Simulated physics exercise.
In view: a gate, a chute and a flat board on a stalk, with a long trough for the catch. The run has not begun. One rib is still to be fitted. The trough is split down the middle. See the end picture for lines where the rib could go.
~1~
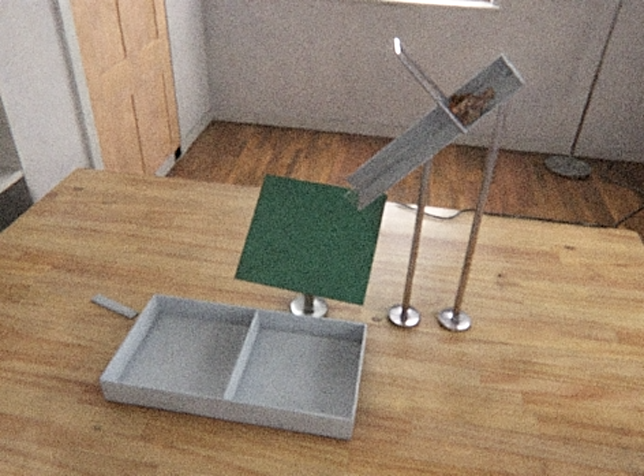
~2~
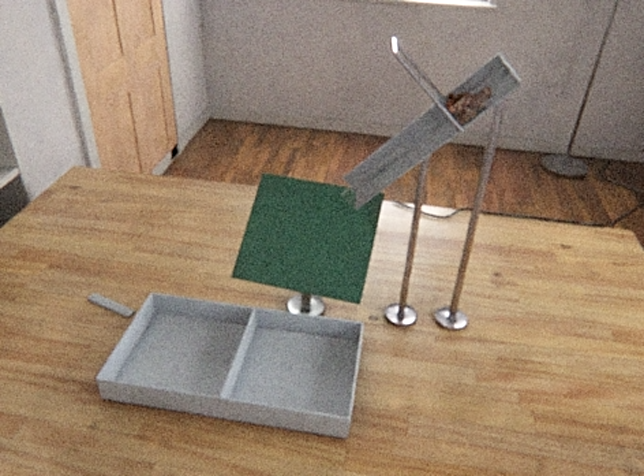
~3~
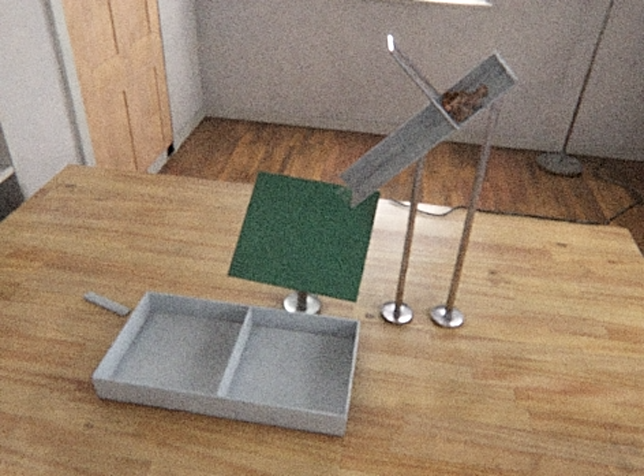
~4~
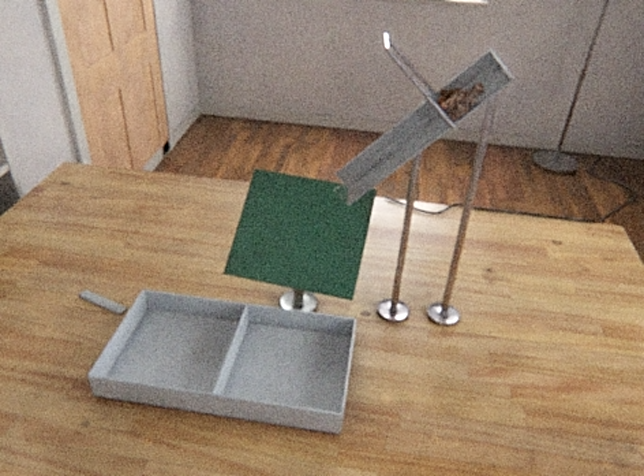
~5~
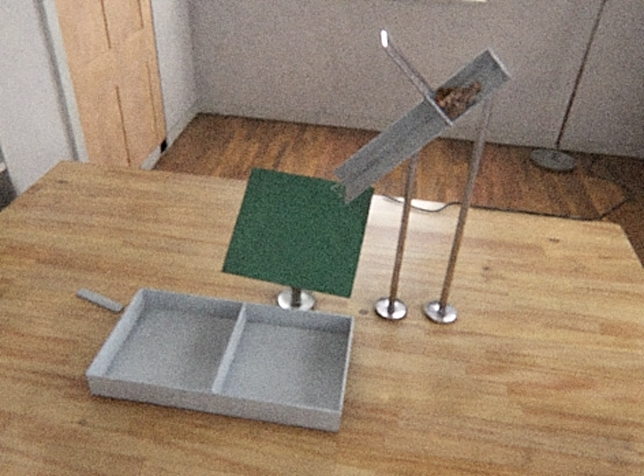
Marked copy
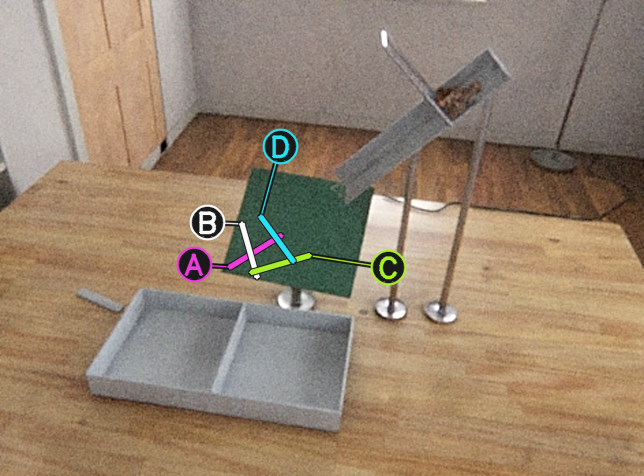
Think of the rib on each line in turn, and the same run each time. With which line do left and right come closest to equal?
The answer is line A.
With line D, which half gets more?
Right.
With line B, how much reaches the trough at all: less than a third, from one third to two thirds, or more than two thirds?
It is more than two thirds.
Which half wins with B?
Right.
On the marked copy, line A from (280, 235) to (230, 266); line B from (242, 223) to (256, 276); line C from (309, 255) to (251, 272); line D from (260, 217) to (293, 261).
With A, of what is caught, roughly two thirds in the left half, roughly a third in the right.
With B, of what is caught, about a tenth in the left half, the larger part in the right.
With C, of what is caught, almost all in the left half, just a few in the right.
With D, of what is caught, about a tenth in the left half, the larger part in the right.
